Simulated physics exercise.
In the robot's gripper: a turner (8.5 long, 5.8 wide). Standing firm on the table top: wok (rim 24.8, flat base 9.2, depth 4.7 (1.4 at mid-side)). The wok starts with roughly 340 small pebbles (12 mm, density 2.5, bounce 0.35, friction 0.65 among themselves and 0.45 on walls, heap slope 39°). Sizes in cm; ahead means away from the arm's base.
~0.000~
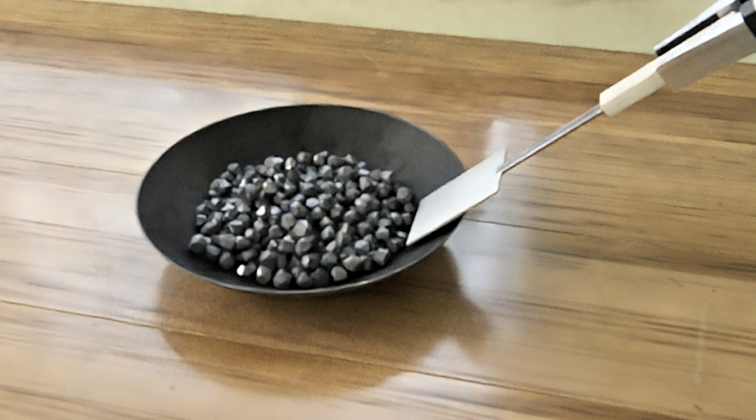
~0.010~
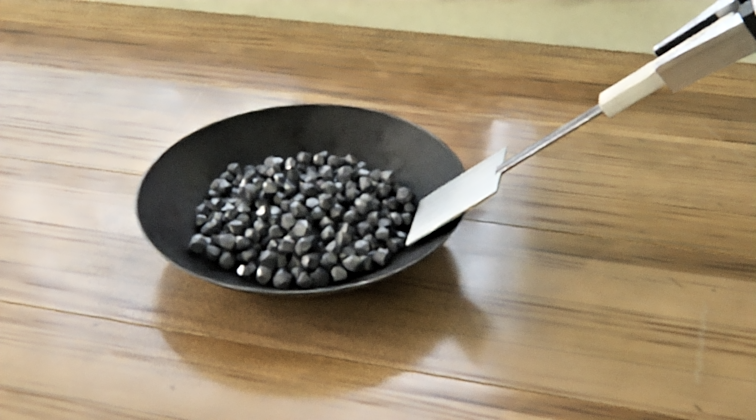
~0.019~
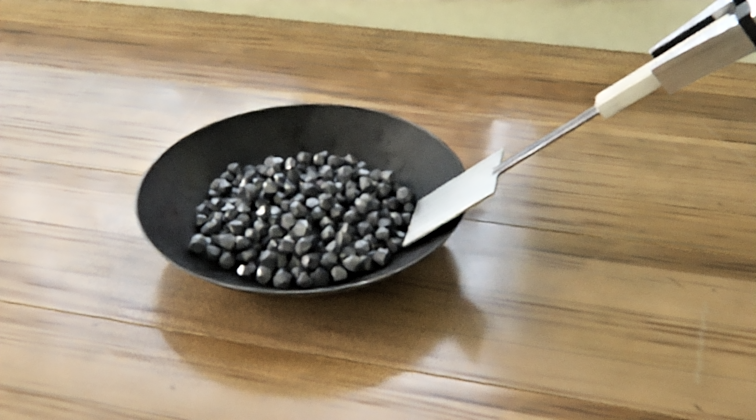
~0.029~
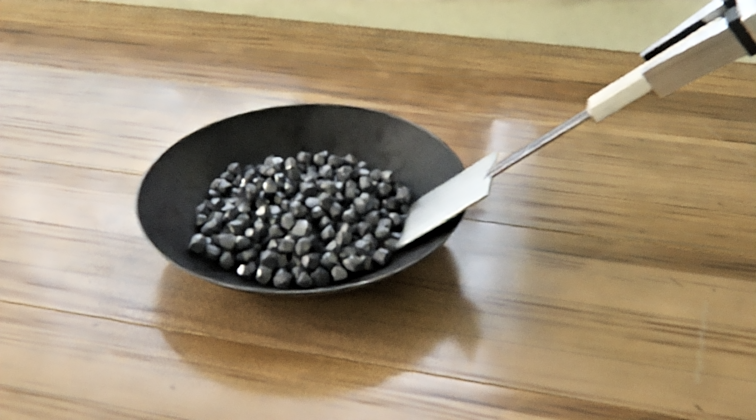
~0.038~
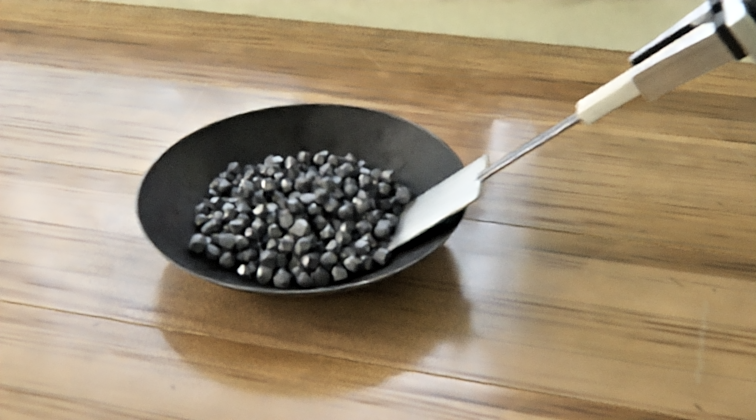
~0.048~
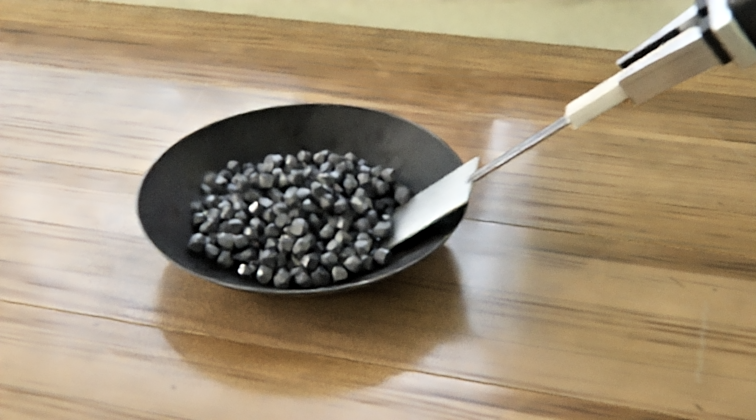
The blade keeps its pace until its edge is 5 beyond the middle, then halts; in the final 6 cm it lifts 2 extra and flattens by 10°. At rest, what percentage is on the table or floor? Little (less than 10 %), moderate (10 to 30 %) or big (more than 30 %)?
A little share, less than 10 %, ends on the table or floor.
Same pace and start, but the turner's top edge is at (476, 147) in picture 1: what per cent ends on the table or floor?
About 10 per cent.
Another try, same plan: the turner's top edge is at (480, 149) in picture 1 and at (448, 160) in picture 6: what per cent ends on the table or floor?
About 15 per cent.
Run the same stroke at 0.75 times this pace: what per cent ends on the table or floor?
About 10 per cent.
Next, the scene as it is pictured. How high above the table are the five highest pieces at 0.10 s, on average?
About 6 cm.
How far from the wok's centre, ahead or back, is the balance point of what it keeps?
Roughly 4.5 cm ahead.
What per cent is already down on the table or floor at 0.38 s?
About 5 per cent.
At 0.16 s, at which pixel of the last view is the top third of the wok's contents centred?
At about (222, 184).
After 0.10 s, sloping 43°, highest piece 7 above the table; 343 in the wok, 1 on the blade or in flight.
After 0.16 s, sloping 39°, highest piece 7 above the table; 338 in the wok, 6 on the blade or in flight.
After 0.38 s, sloping 33°, highest piece 6 above the table; 322 in the wok, 22 on the table or floor.
After 1.43 s, sloping 33°, highest piece 6 above the table; 322 in the wok, 22 on the table or floor.
In the end, 322 in the wok, 22 on the table or floor. That is 6 % on the table or floor.
